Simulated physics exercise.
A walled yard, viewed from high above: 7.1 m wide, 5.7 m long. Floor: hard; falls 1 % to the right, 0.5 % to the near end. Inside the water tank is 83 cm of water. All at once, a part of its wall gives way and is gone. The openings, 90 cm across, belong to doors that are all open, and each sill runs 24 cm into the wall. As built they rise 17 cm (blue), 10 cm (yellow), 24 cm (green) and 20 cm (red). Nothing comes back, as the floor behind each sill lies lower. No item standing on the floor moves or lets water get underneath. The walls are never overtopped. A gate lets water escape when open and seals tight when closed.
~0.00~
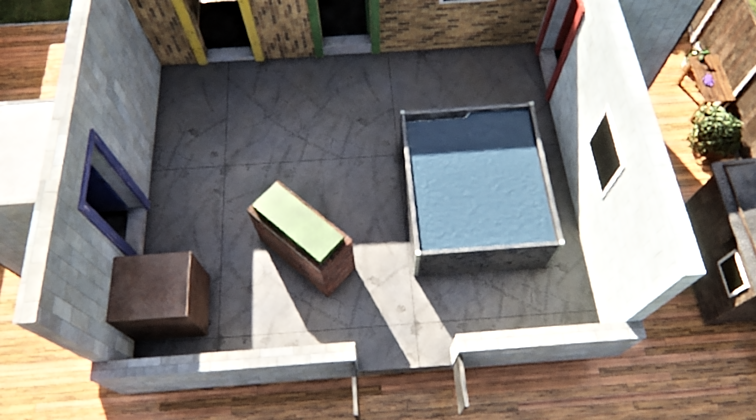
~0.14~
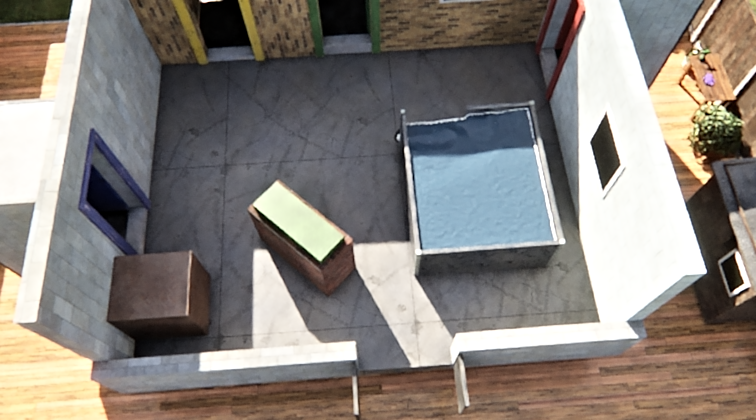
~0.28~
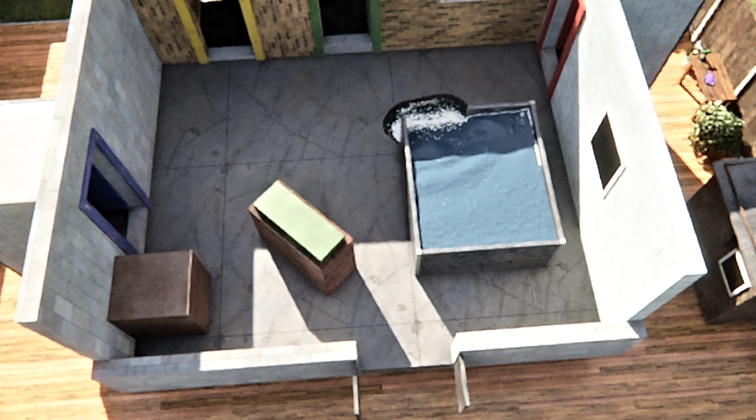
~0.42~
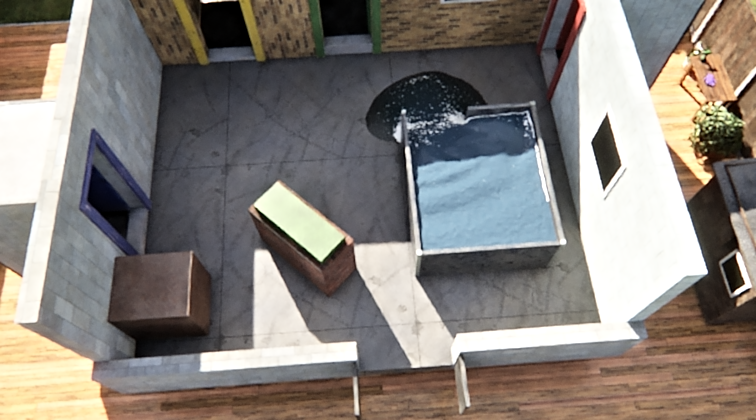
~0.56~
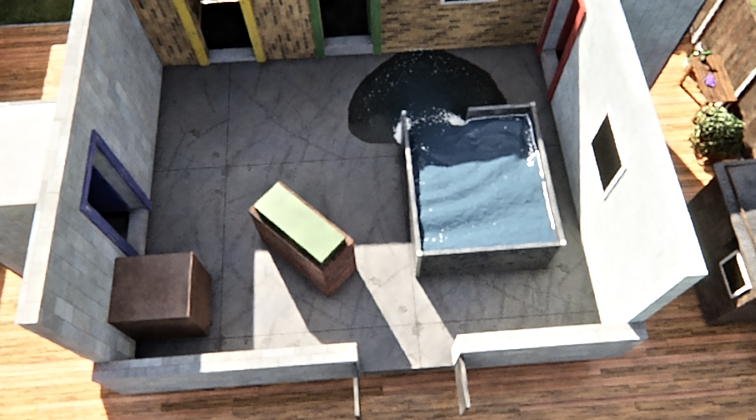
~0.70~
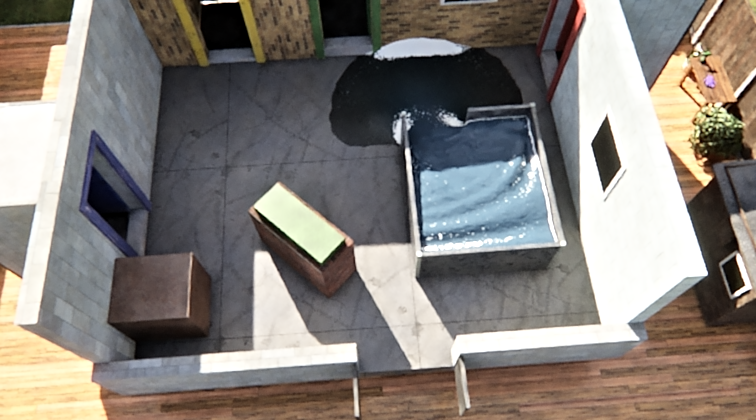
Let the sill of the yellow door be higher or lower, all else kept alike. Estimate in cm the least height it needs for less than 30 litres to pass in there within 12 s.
I would say 7.5 cm.
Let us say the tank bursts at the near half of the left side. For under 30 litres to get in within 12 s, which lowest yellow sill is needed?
The answer is some 18 cm.
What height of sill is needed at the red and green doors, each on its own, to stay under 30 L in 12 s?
About 28 cm at red and about 25 cm at green.
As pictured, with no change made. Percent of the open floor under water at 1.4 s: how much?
Around 20 per cent of the floor.
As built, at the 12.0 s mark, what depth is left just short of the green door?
It comes to about 10.5 centimetres deep.
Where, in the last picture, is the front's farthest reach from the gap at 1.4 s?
Pixel close to (260, 65).
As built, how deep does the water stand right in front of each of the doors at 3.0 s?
In cm: Blue 0, yellow 10, green 24, red 30.
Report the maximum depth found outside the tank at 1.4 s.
It gets to close to 48 centimetres there.
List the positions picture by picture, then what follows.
The first frame shows the water tank at (477, 177) is whole and still, 83 cm deep; the yellow door at (219, 24) is dry.
In the second frame, the front is at a hidden place, 0.3 m from the gap on the far side; 0.3 m2 of floor is wet, 83 cm left at the back.
In the third frame, the gap is on the far side, the front 0.9 m out at (431, 100); the back of the water tank holds 83 cm.
In the fourth frame, the gap is on the far side, the front 1.4 m out at (418, 77); the back of the water tank holds 83 cm.
In the fifth frame, the gap is on the far side, the front 2.0 m out at (406, 53); the back of the water tank holds 83 cm.
In the sixth frame, the gap is on the far side, the front 2.1 m out at (364, 56); the back of the water tank holds 77 cm; 2.2 m in a straight line remain to the yellow door at (220, 25).
After 1.4 s water covers 20 % of the floor, deepest (48 cm) near (412, 56); it has not reached the yellow door.
After 3.0 s water covers 45 % of the floor, deepest (38 cm) near (534, 48); 10 cm at the yellow door, 0 litres in over its 10 cm sill.
After 12.0 s water covers 100 % of the floor, deepest (17 cm) near (536, 56); 8 cm at the yellow door, 10 litres in over its 10 cm sill.
At the yellow door as built, the water arrived by 1.6 s and peaked near 11 cm at 2.2 s.
Run again over the same 12 s with other heights there, 48 litres in over 6 cm, 13 litres over 9.5 cm. The limit of 30 litres is kept from about 7.5 cm up.
